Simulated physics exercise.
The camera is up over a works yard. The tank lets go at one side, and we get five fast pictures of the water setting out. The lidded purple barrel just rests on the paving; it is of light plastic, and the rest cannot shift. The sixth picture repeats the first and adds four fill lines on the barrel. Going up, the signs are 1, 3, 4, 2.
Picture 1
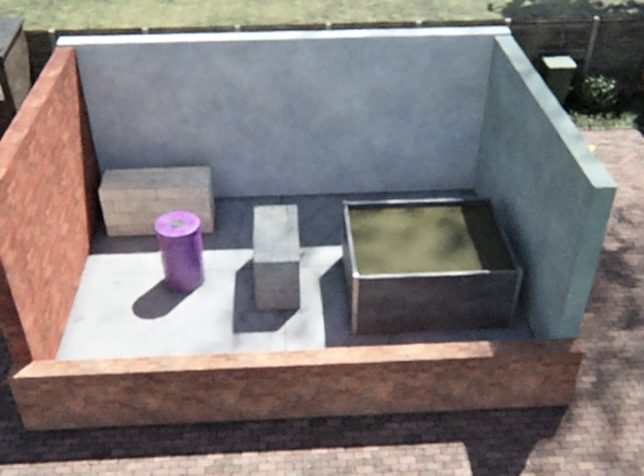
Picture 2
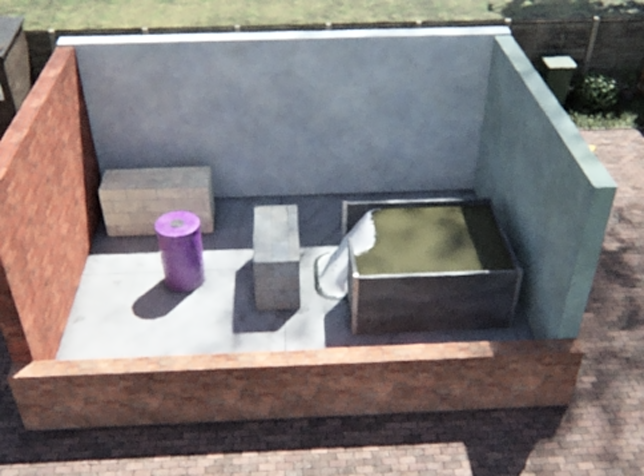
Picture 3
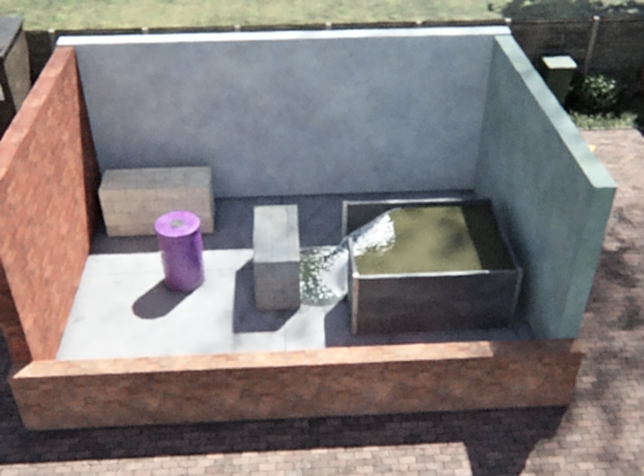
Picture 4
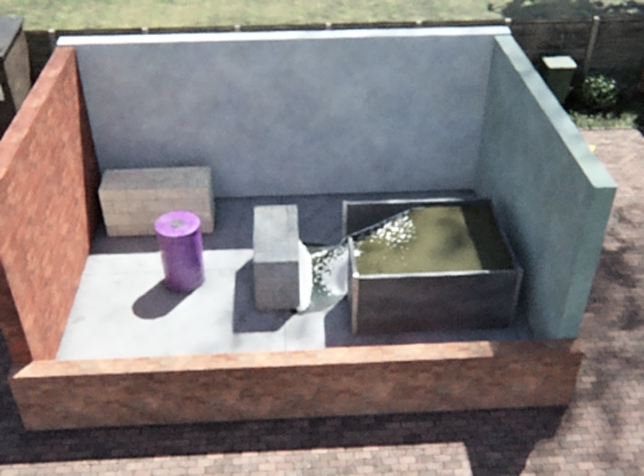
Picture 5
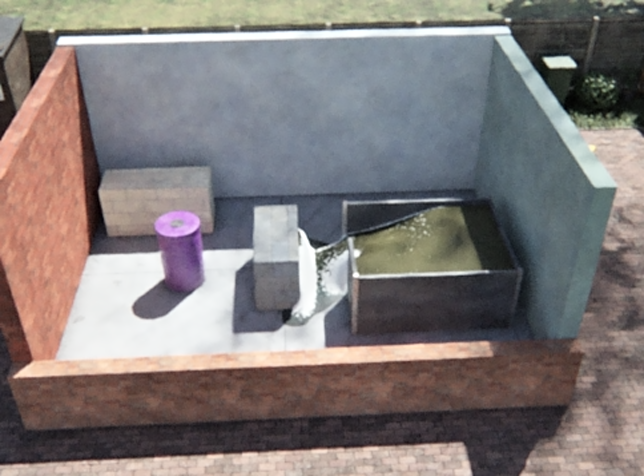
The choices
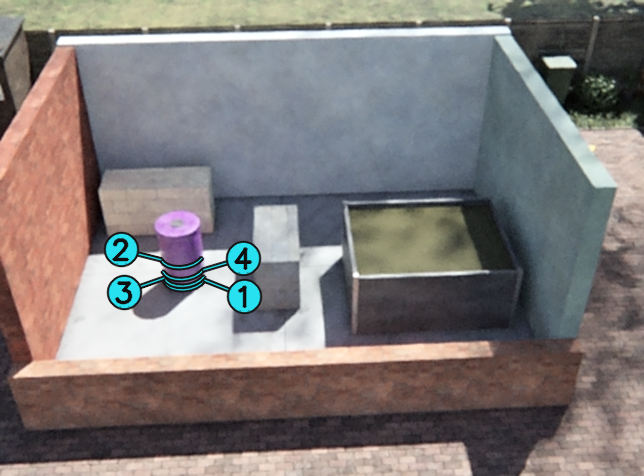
Water pouring from the left side of a full tank onto a walled yard floor and splashing against a grey block.
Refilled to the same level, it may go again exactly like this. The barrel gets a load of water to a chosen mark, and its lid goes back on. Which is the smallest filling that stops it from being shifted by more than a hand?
Choose 3.
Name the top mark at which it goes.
1.
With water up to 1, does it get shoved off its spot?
Yes.
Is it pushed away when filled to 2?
No.
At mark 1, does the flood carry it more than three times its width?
No, less.
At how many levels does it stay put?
Three.
On the marked copy, 1 at (183, 289); 2 at (180, 267); 3 at (182, 286); 4 at (181, 279); from the bottom up 1, 3, 4, 2.
For mark 1, it is pushed about its own width away.
For mark 2, it does not move.
For mark 3, it does not move.
For mark 4, it does not move.
